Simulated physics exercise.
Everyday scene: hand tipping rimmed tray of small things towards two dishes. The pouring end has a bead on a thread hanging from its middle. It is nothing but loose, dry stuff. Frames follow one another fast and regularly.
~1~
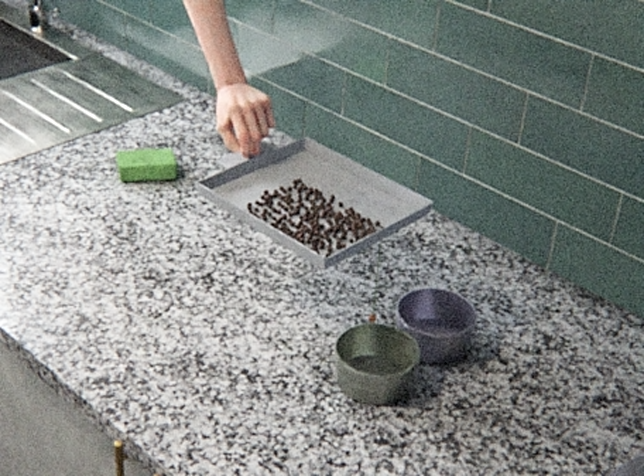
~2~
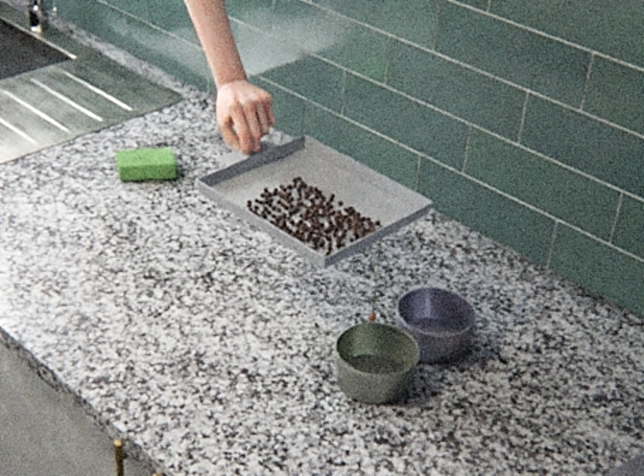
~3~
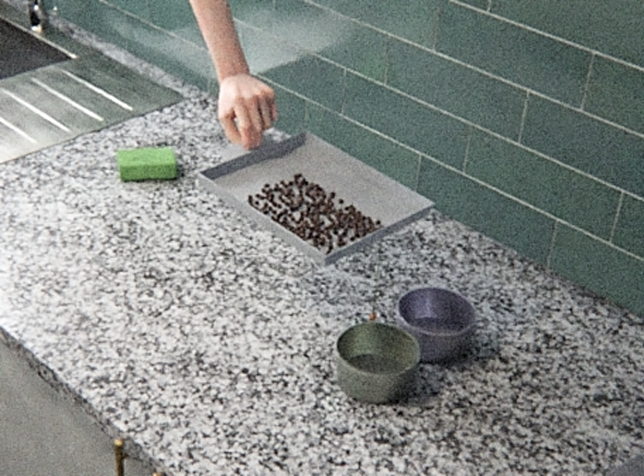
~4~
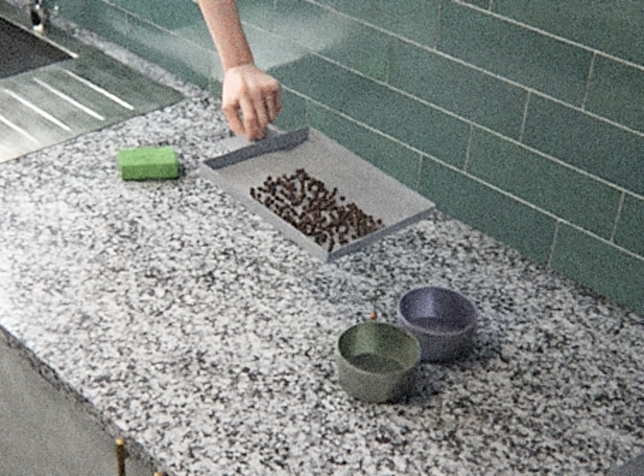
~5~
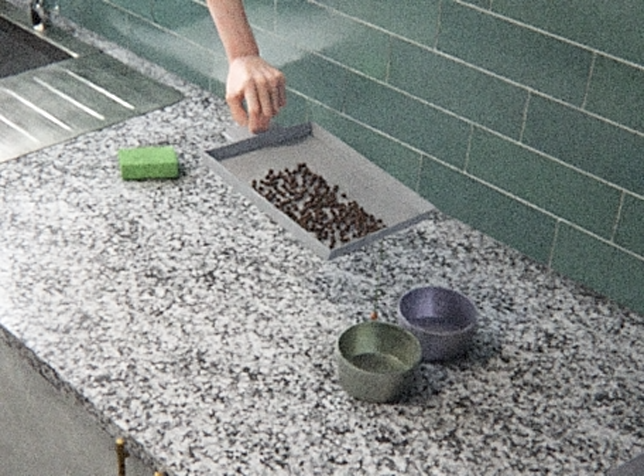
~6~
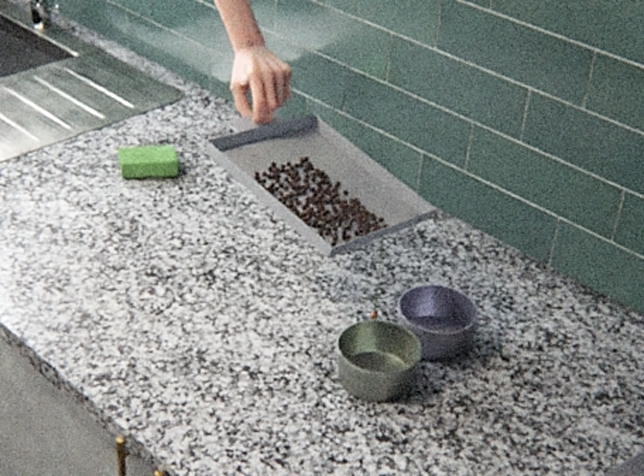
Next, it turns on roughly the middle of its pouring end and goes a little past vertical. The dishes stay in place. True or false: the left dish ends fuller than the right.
False.
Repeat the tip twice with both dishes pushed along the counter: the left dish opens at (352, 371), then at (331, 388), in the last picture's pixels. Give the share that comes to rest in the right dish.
First try: Roughly 10 per cent; second try: Roughly 0 per cent.
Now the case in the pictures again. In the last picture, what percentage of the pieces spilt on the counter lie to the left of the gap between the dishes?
Some 80 per cent.
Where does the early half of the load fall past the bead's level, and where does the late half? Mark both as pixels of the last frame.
The first part passes (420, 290); everything after passes (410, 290).
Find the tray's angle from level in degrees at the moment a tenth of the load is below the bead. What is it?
About 95 degrees.
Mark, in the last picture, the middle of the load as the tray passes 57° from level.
Around (389, 216).
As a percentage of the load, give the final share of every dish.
In the left dish you'd find about 0 % of the load, and in the right dish about 70 %.
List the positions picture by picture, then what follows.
Corners of the pouring end (325, 257) and (430, 202), level; middle of the load (316, 221), allspice berries; left dish (407, 382); right dish (465, 342); bead on its thread (373, 318), in the first frame.
Corners of the pouring end (325, 255) and (430, 202), level; middle of the load (316, 220), in the second frame.
Corners of the pouring end (326, 254) and (430, 203), tipped barely, lowest at the right corner; middle of the load (317, 217), in the third frame.
Corners of the pouring end (329, 251) and (432, 205), tipped a little, lowest at the right corner; middle of the load (318, 213), in the fourth frame.
Corners of the pouring end (331, 248) and (432, 207), tipped a little, lowest at the right corner; middle of the load (320, 209), in the fifth frame.
Corners of the pouring end (333, 245) and (433, 208), tipped a little, lowest at the right corner; middle of the load (322, 205); left dish (409, 378); right dish (467, 339), in the sixth frame.
Just after the last frame, tray tipped steeply; almost all on the tray; just a few in the air.
A moment on, tray tipped right over; roughly two thirds on the tray; roughly a quarter in the right dish; just a few outside both; roughly a quarter in the air.
Further on, tray tipped past a quarter turn; the larger part in the right dish; roughly a quarter outside both.
When it is over, tray tipped past a quarter turn; not one in the left dish; the larger part in the right dish; roughly a quarter outside both.
